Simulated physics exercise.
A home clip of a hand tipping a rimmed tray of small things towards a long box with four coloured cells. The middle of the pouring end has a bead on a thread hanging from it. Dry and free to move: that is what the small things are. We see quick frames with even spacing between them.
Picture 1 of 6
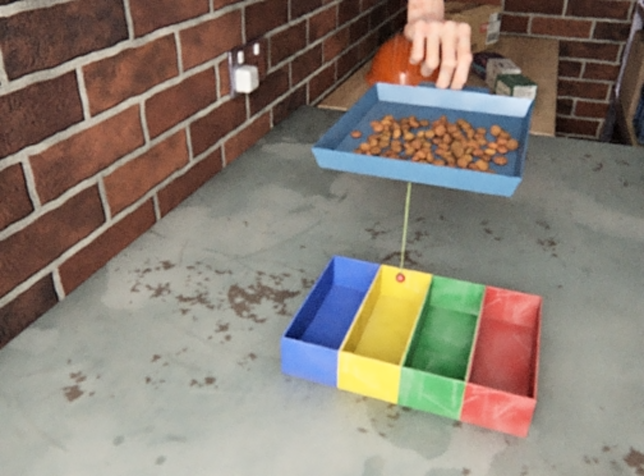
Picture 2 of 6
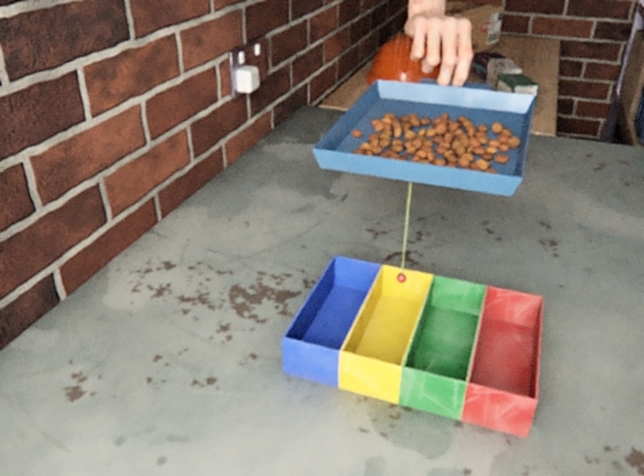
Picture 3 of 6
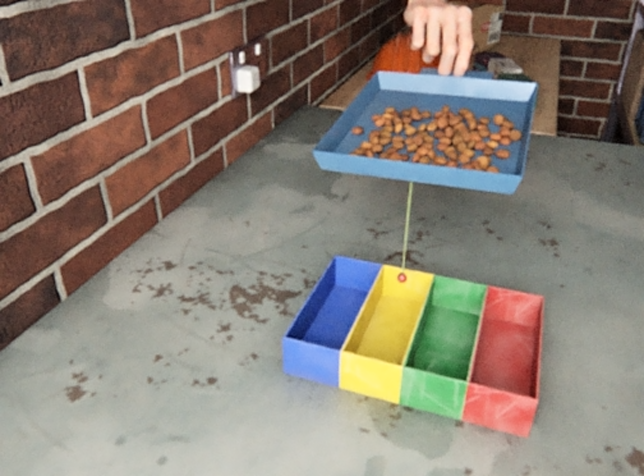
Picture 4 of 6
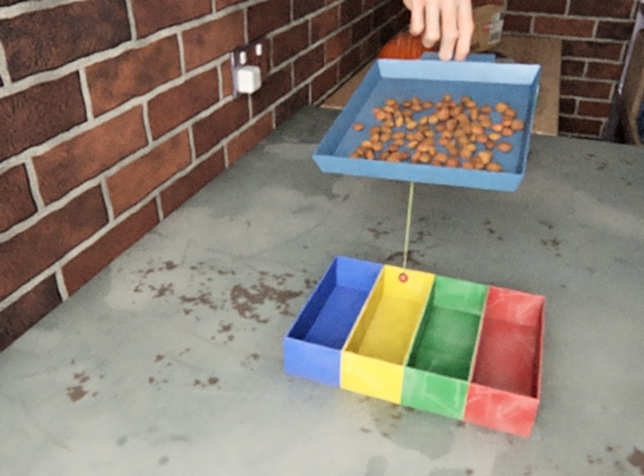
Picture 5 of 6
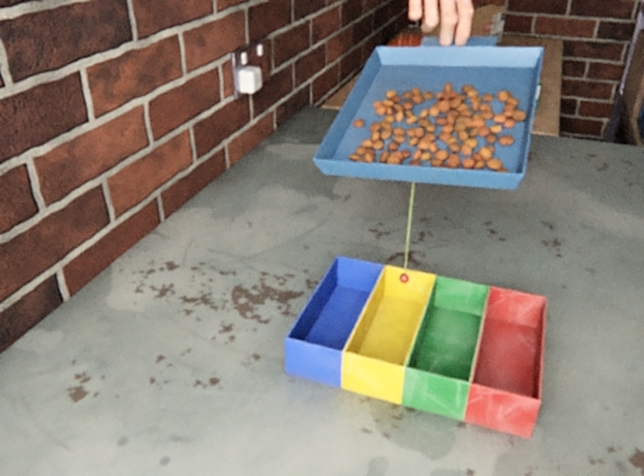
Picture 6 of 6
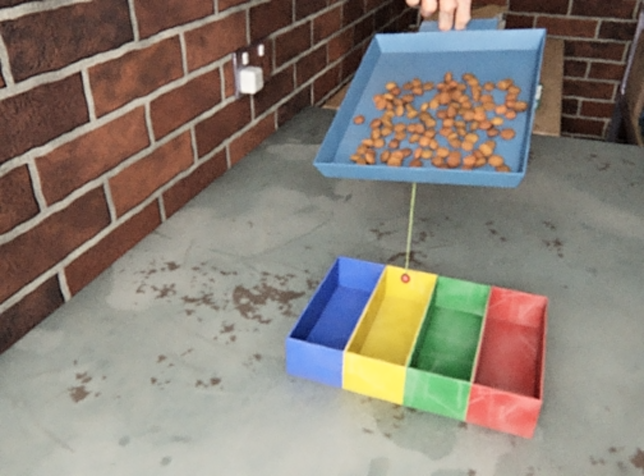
A hand raising the back of a blue tray of brown kibble, tilting it gradually above a box with four coloured cells.
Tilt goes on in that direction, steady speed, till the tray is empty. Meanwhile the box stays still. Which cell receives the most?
The blue one.
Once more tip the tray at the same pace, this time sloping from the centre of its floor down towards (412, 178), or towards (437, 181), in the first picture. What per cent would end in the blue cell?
30 %, give or take, and then 10 %.
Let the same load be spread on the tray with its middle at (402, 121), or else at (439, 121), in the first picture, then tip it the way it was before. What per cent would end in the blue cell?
The first start gives 50 percent and the second 50 percent.
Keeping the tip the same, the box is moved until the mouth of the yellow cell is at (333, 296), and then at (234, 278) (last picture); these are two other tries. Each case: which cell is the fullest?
So the first one goes to the yellow one and the second to that red cell.
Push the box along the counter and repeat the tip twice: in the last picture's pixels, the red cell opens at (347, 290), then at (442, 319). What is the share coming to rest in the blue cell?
You'd get near 0 per cent and afterwards near 10 per cent.
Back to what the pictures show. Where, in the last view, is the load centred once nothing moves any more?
It settles centred around (334, 336).
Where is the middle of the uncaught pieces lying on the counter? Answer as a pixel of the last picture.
Close to (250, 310).
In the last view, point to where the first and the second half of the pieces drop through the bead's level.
First part (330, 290), rest (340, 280).
Soon after the last picture, tray tipped steeply; nearly all on the tray; a stray few falling or outside the box.
A little later, tray tipped past a quarter turn; about a third on the tray; about a quarter in the blue cell; a small part in the yellow cell; about a third falling or outside the box.
Later still, tray tipped past a quarter turn; about half in the blue cell; about a quarter in the yellow cell; a stray few in the green cell; about a quarter falling or outside the box.
At rest, tray tipped past a quarter turn; about half in the blue cell; about a quarter in the yellow cell; a stray few in the green cell; none in the red cell; about a quarter outside the box.
